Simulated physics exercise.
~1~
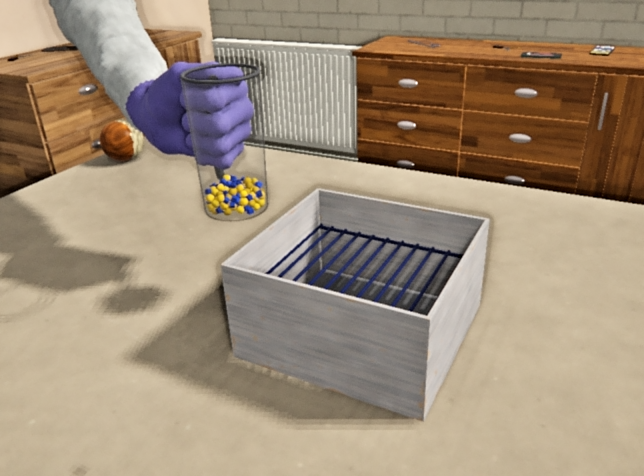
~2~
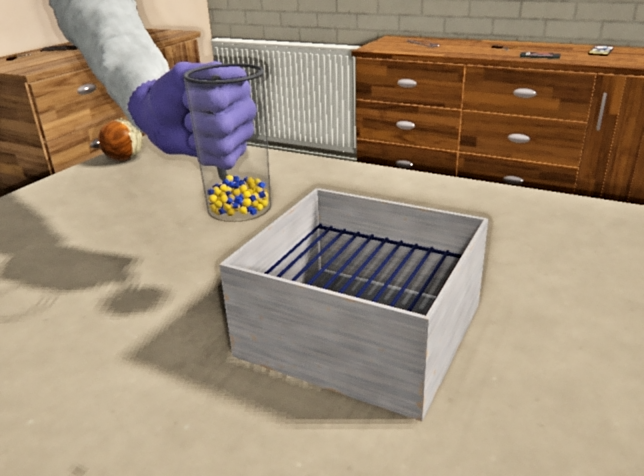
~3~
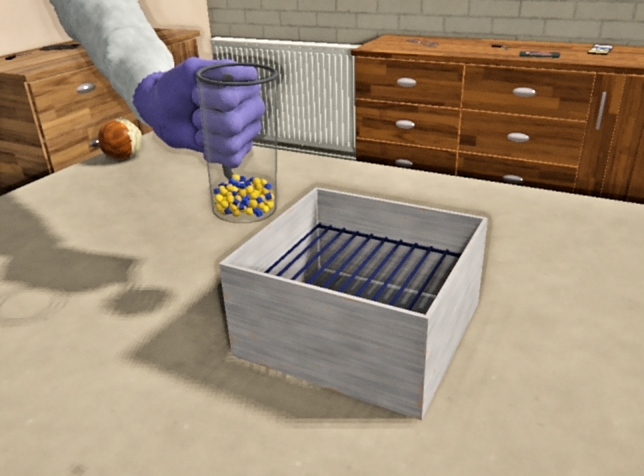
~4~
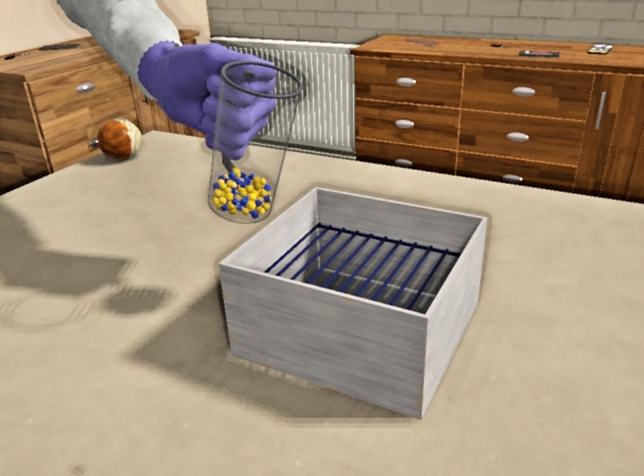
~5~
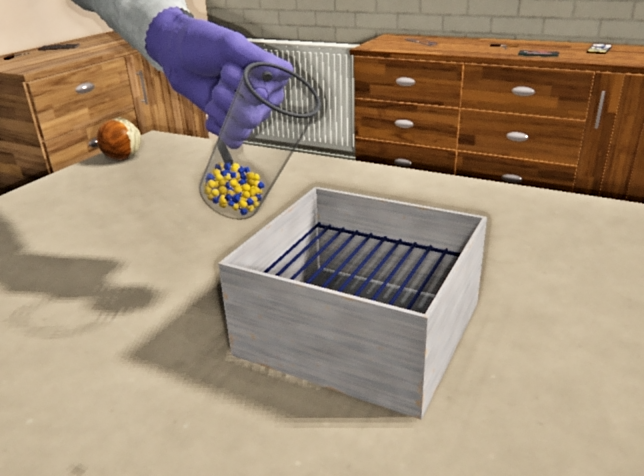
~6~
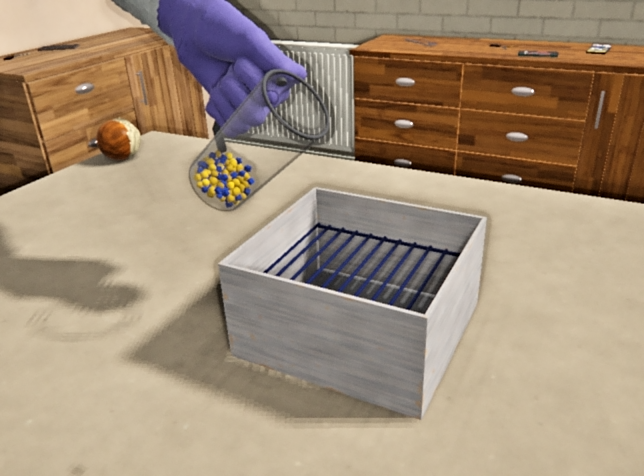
The clip shows a purple-gloved hand holding a clear cup of small yellow and blue pieces beside an open grey box with a dark wire rack inside, shifting it slightly right, then tilting it progressively rightward toward the box.
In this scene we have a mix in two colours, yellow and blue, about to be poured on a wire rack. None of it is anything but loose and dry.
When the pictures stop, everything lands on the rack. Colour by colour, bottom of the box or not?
Yellow ones: Bottom; blue ones: Bottom.
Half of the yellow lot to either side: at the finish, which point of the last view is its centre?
My estimate is about (350, 323) in pixels.
Then, 0.36 s later than the last frame, yellow ones, every one in the cup; blue ones, every one in the cup.
Then, 0.68 s later than the last frame, yellow ones, every one in the cup; blue ones, every one in the cup.
Then, 0.95 s later than the last frame, yellow ones, roughly a quarter in the cup, roughly half on or over the wires, roughly a quarter under the rack; blue ones, roughly a third in the cup, roughly a third on or over the wires, roughly a third under the rack.
When it is over, yellow ones, every one under the rack; blue ones, every one under the rack.
